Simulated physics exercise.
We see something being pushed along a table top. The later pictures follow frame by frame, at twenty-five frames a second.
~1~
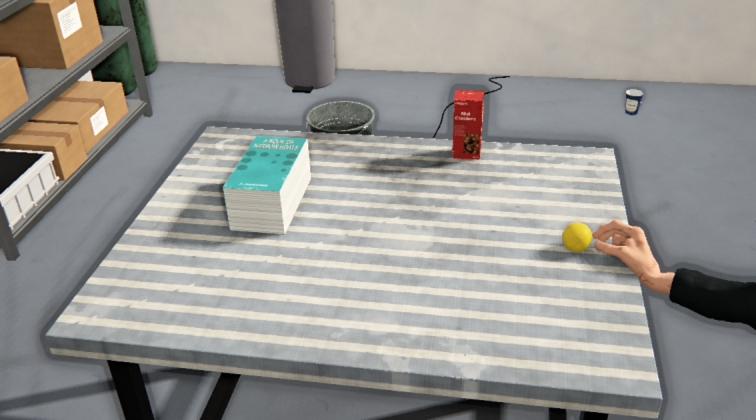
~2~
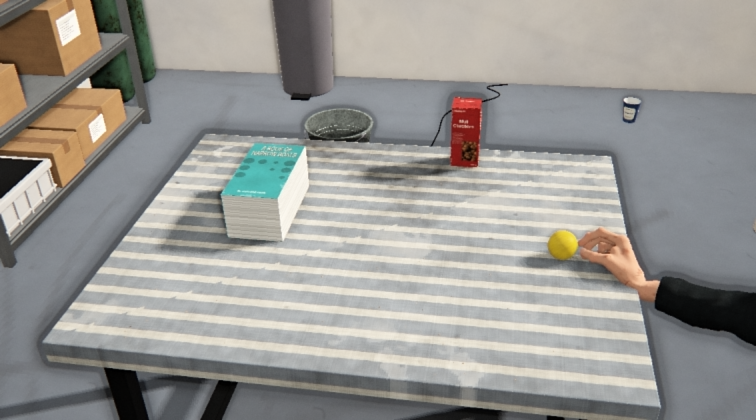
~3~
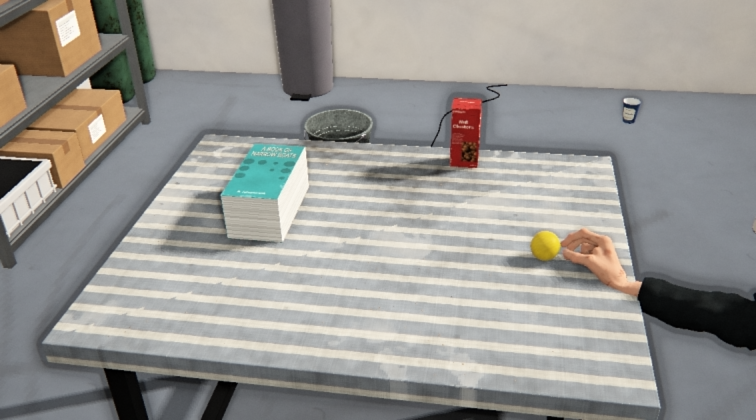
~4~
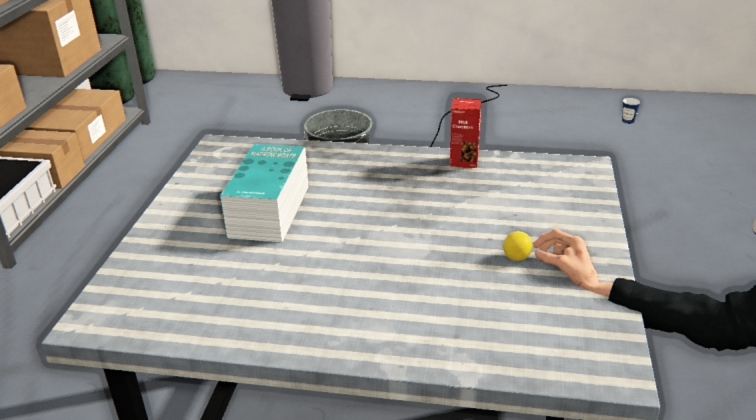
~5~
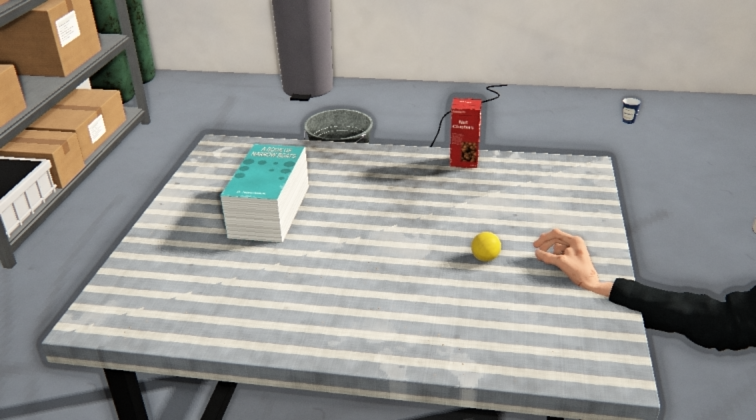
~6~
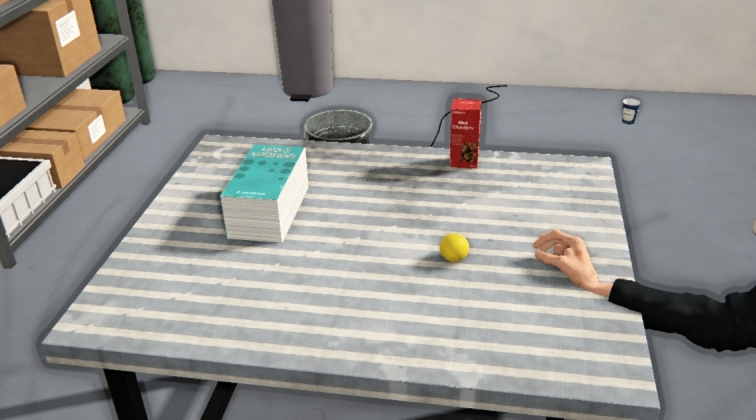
On a striped table top with a thick teal book and a red box, a hand pushes a yellow lemon slowly to the left, then stays back as the lemon rolls on leftward, away from the fingers.
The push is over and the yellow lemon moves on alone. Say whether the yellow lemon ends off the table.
The yellow lemon drops to the floor.
Then, 0.30 s later than the last frame, yellow lemon moved well along near (234, 250).
Then, 0.70 s later than the last frame, yellow lemon now off the table.
When it is over, off the table, yellow lemon.
